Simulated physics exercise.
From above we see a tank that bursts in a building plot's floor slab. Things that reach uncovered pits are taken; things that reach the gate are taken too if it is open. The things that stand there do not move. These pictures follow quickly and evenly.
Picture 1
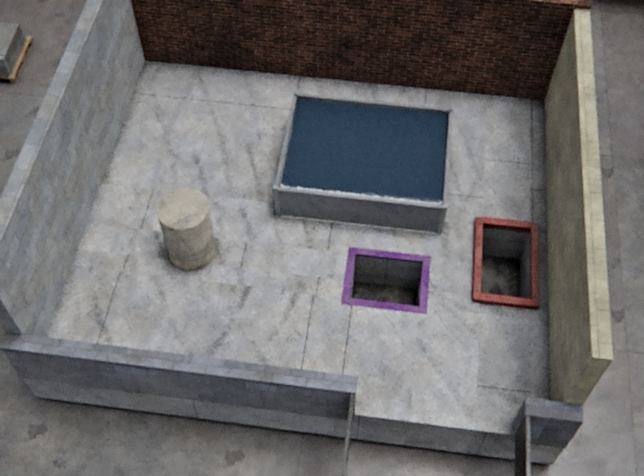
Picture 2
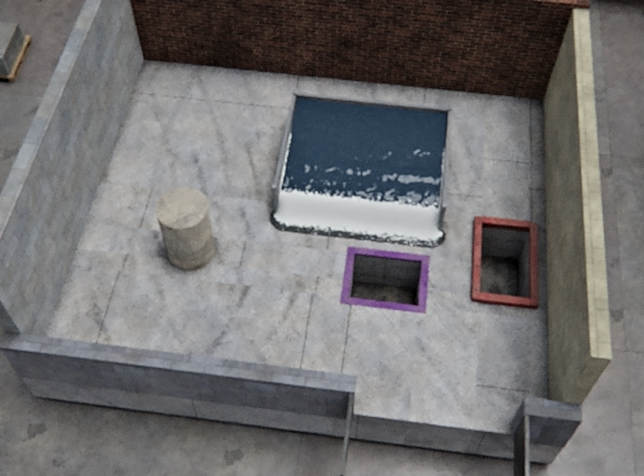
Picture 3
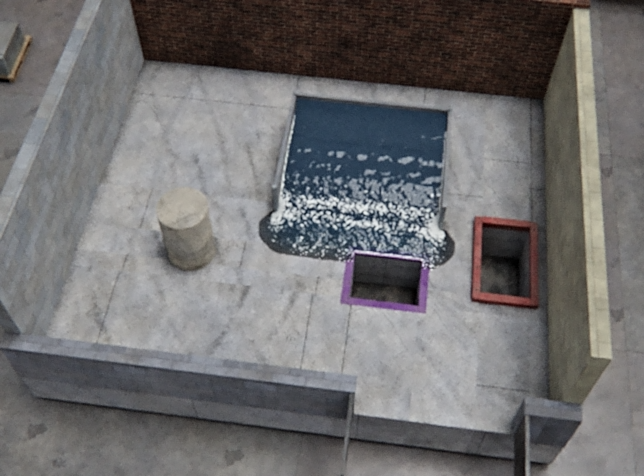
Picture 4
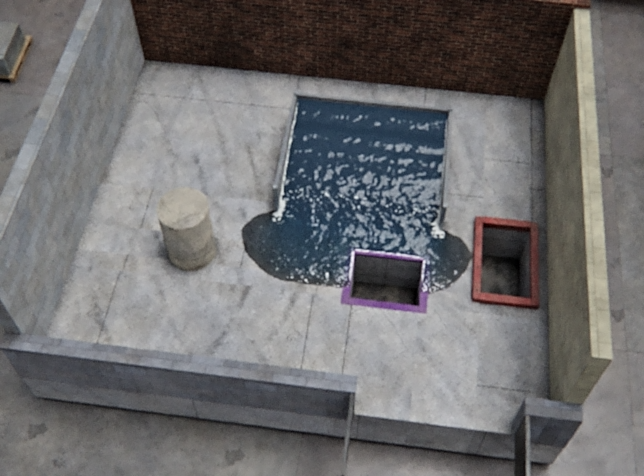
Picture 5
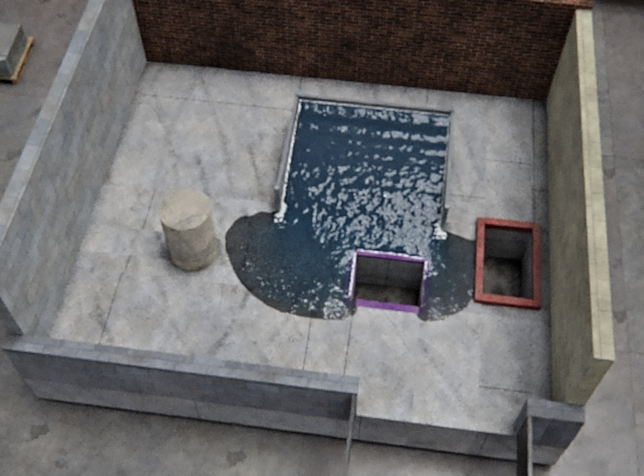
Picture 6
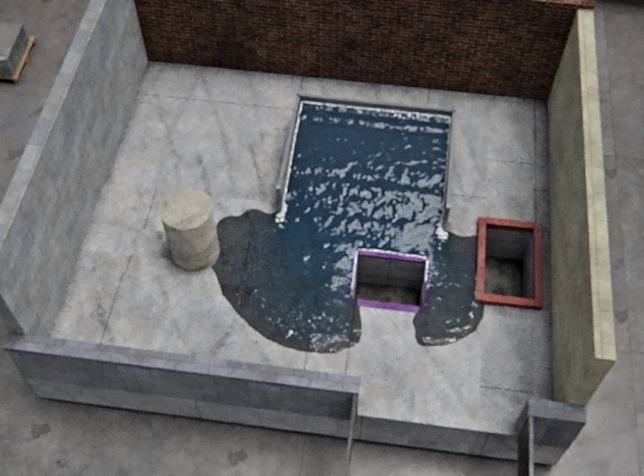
In a walled plot, water bursts from a tank and spreads around a purple-edged pit.
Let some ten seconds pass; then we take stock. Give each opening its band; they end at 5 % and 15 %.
My prediction: The gate ends up with a share within five to fifteen per cent; the purple pit ends up with a share topping fifteen per cent; the red pit ends up with a share that stays below five per cent.
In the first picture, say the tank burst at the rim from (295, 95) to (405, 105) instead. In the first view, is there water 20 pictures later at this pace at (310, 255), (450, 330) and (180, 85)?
Taking them in order, I'd say not reached, not reached and swamped.
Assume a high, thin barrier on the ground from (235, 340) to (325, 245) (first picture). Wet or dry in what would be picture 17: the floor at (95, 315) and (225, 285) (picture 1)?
Swamped, then swamped.
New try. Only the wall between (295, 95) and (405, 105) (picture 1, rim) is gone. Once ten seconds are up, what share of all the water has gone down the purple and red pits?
The purple pit gets 6 per cent and the red pit 6 per cent.
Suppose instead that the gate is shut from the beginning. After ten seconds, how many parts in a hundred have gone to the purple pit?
Roughly 50 per cent ends up in the purple pit.
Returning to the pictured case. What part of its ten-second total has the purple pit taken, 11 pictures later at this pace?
Estimate: Some 60 per cent.
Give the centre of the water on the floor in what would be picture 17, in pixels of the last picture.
I'd put my finger on (333, 251).
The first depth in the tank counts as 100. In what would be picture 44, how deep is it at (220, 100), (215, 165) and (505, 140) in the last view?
Around 2, 4 and 0 percent, in that order.
A moment on, water covers 30 % of the floor; the gate 0 %, the purple pit 17 %, the red pit 0 %.
Next, water covers 35 % of the floor; the gate 2 %, the purple pit 27 %, the red pit 0 %.
Then, water covers 40 % of the floor; the gate 6 %, the purple pit 35 %, the red pit 0 %.
Later, water covers 70 % of the floor; the gate 10 %, the purple pit 42 %, the red pit 0 %.
In the end, water covers 85 % of the floor; the gate 13 %, the purple pit 46 %, the red pit 0 %.
